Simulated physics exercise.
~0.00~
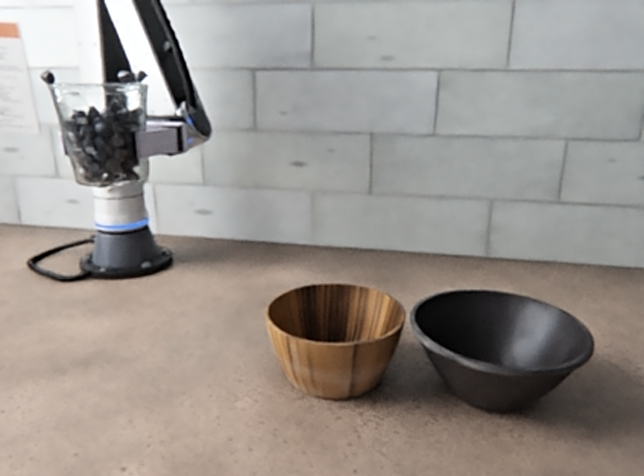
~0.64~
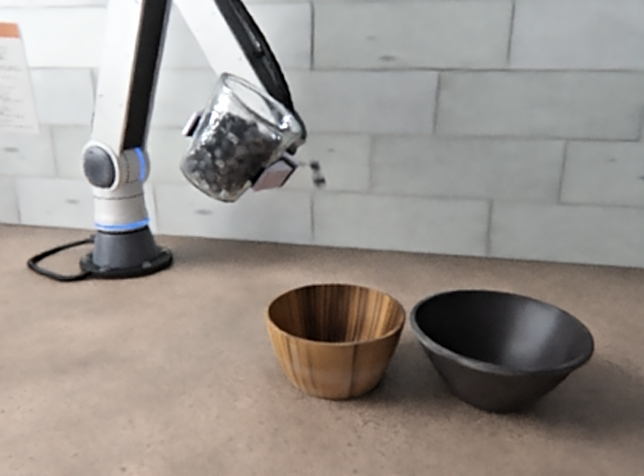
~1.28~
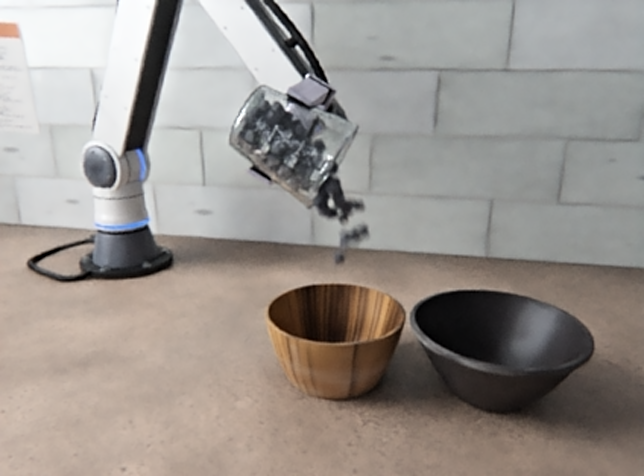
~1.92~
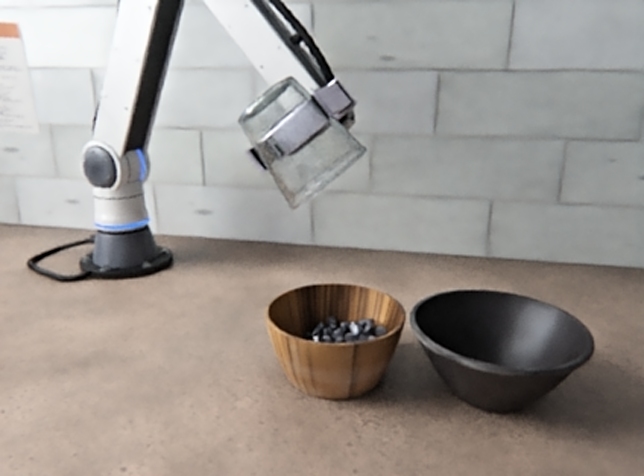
Robot arm carrying a clear cup of dark pebbles rightward, tipping it over and emptying them into the left, wooden bowl.
